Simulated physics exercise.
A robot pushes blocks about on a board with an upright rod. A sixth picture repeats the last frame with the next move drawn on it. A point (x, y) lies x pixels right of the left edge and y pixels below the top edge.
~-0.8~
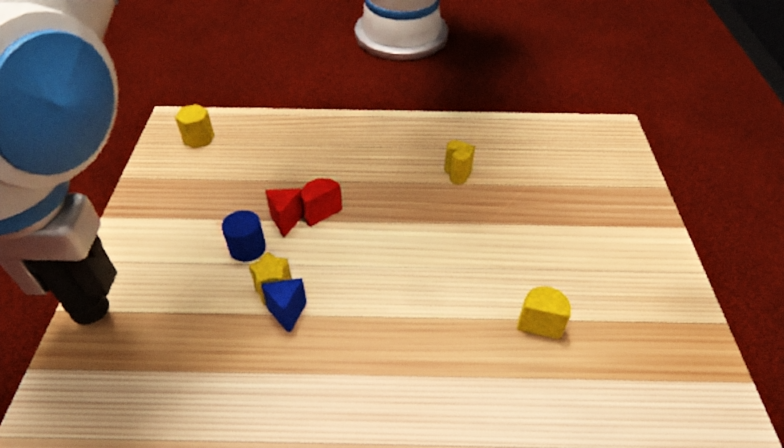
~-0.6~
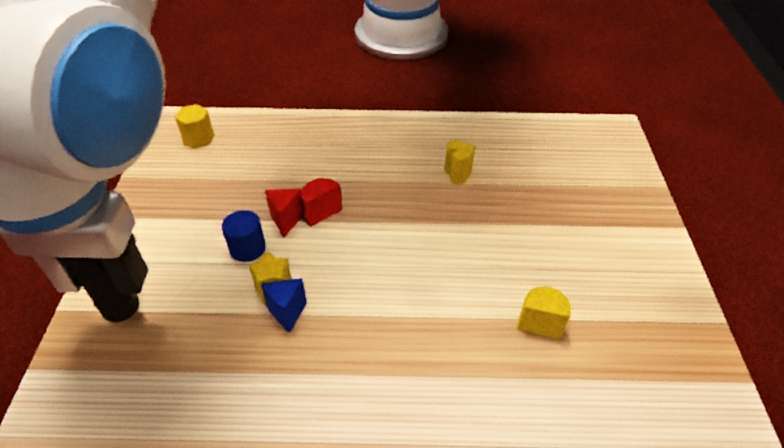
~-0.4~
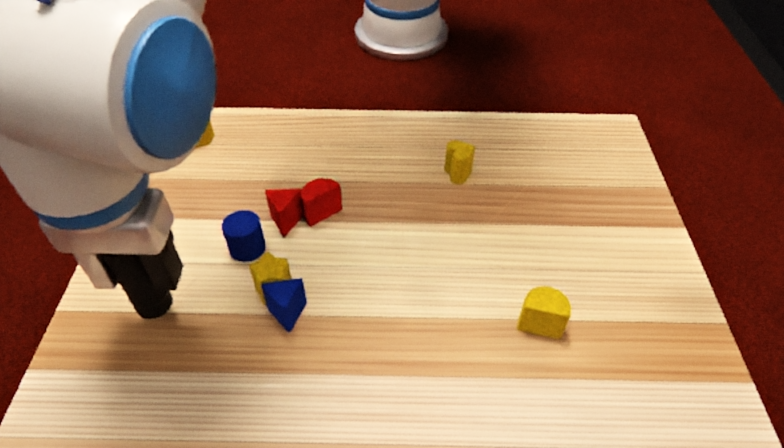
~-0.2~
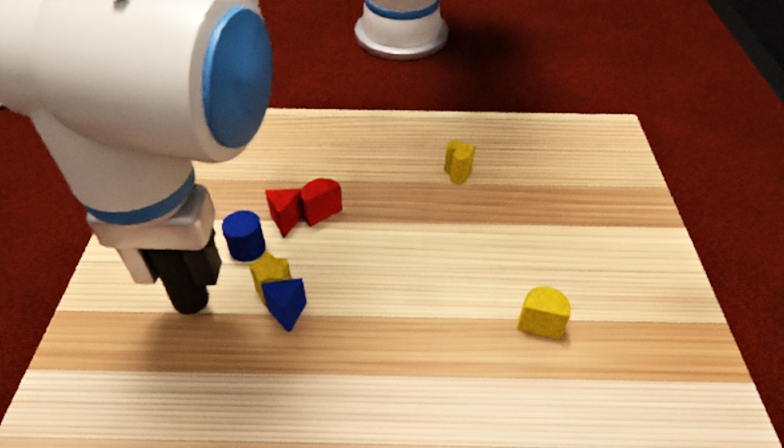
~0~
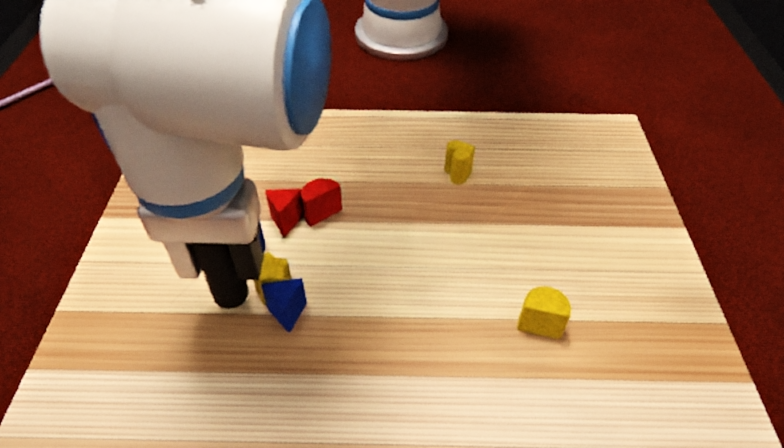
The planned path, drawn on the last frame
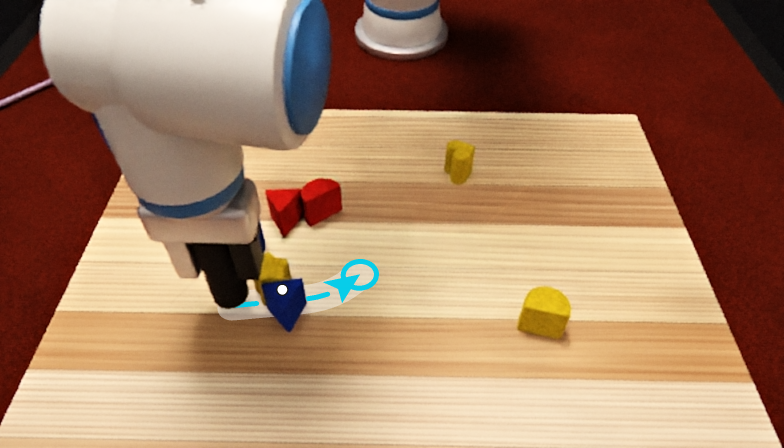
A robot arm slides its black rod rightward across the board toward the still blocks.
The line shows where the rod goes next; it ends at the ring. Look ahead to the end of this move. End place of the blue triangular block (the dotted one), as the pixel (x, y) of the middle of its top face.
Put as a pixel place, it's (327, 297).
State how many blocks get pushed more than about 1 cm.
Count: 2.
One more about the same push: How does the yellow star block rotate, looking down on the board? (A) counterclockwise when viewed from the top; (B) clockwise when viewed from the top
Correct choice: A.
The line goes from (235, 305) via (280, 301) and (324, 295), ending at (360, 275); the dot is on the blue triangular block.
One third of the way, rod (278, 291); yellow star block (297, 256), turned 25° anticlockwise; blue triangular block (307, 295), turned 30° clockwise.
Two thirds of the way, rod (323, 285); yellow star block (319, 246), turned 70° anticlockwise; blue triangular block (326, 298), turned 100° clockwise.
At the end, rod (359, 264); blue round block unmoved; yellow star block (325, 241), turned 110° anticlockwise; blue triangular block (327, 297), turned 105° clockwise.
